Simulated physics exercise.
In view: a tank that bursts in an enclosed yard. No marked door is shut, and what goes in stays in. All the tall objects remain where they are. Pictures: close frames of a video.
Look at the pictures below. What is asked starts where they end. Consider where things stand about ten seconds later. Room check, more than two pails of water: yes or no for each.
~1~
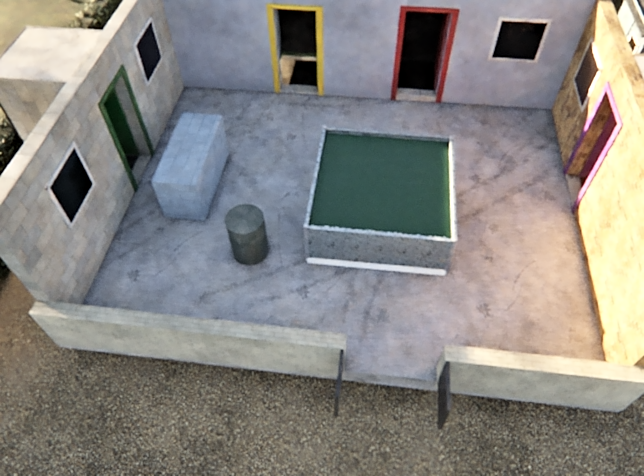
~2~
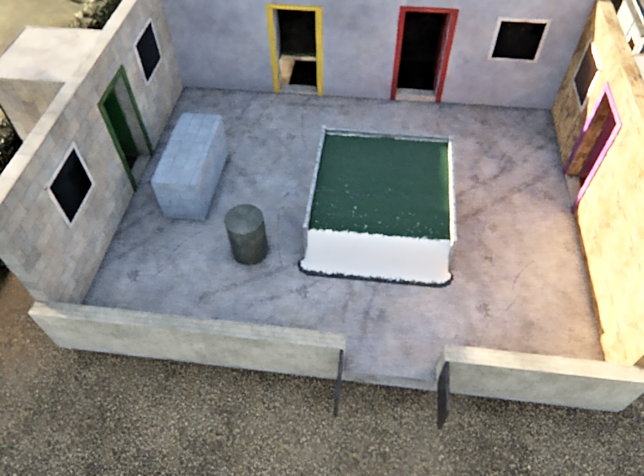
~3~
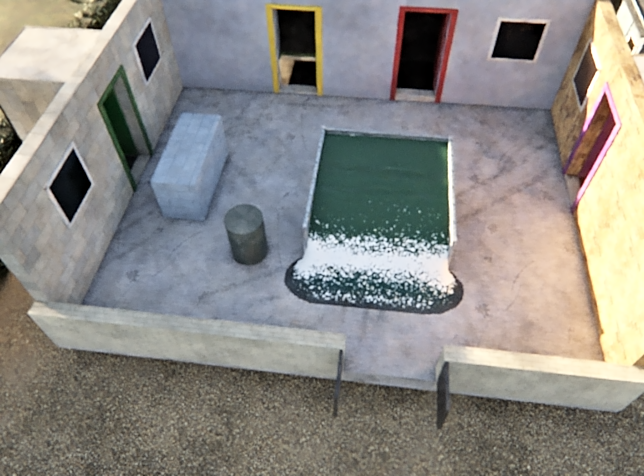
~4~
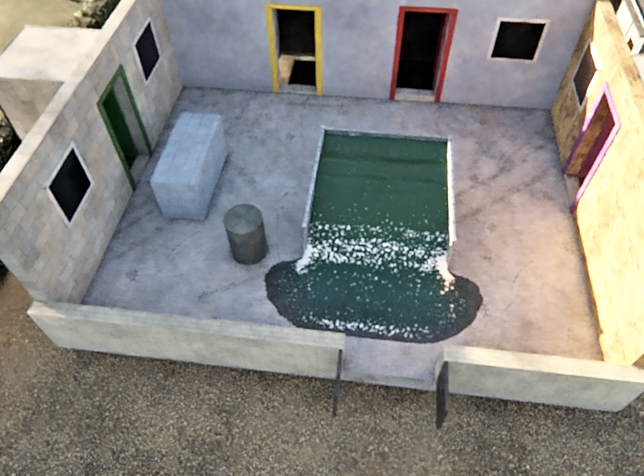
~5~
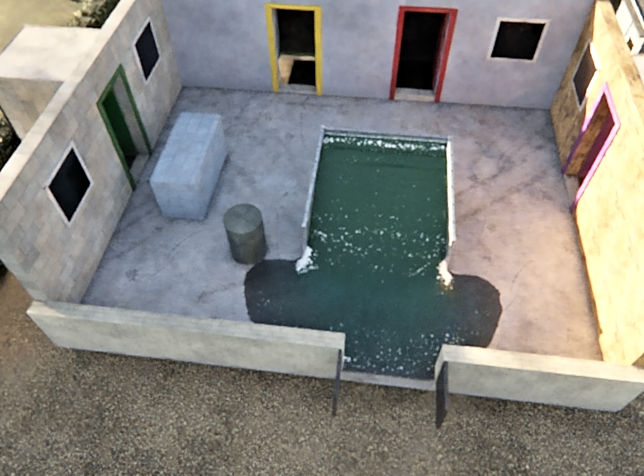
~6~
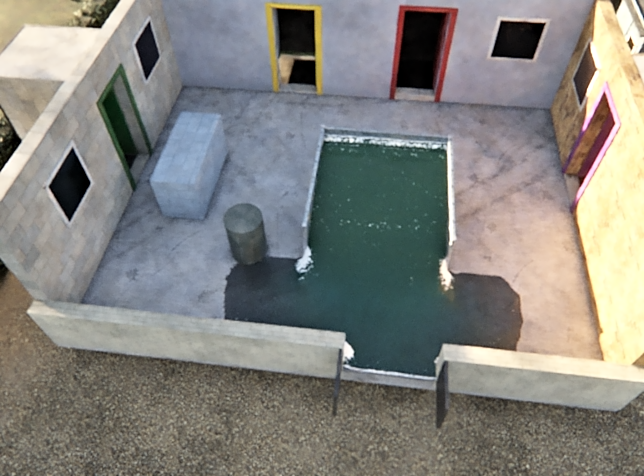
Yellow door, no; green door, yes; red door, no; purple door, no.
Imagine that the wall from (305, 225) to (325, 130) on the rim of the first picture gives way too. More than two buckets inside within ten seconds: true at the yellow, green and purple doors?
So yellow crosses the limit, green crosses the limit and purple remains below the limit.
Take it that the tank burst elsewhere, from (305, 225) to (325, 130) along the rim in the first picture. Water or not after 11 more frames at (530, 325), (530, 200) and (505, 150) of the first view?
Taking the spots in turn: Untouched, untouched and untouched.
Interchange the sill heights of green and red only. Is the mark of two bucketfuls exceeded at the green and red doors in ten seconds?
Green door holds, red door stays under.
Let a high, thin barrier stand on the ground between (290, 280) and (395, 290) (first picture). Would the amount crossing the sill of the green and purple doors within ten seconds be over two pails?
My guess is the green door stays within the limit and the purple door stays within the limit.
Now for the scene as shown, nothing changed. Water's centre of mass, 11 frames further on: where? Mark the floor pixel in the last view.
My reading is close to (355, 269).
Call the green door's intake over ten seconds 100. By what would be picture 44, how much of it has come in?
My estimate is close to 45 per cent.
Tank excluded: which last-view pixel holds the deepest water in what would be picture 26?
Roughly at pixel (71, 325).
A moment on, water covers 20 % of the floor; the yellow door not reached, the green door not reached, the red door not reached, the purple door not reached.
Next, water covers 30 % of the floor; the yellow door not reached, the green door not reached, the red door not reached, the purple door not reached.
Then, water covers 45 % of the floor; the yellow door not reached, the green door wet at the sill, nothing in, the red door not reached, the purple door wet at the sill, nothing in.
Later, water covers 75 % of the floor; the yellow door wet at the sill, nothing in, the green door over two buckets in, the red door wet at the sill, nothing in, the purple door wet at the sill, nothing in.
In the end, water covers 95 % of the floor; the yellow door wet at the sill, nothing in, the green door over two buckets in, the red door wet at the sill, nothing in, the purple door wet at the sill, nothing in.
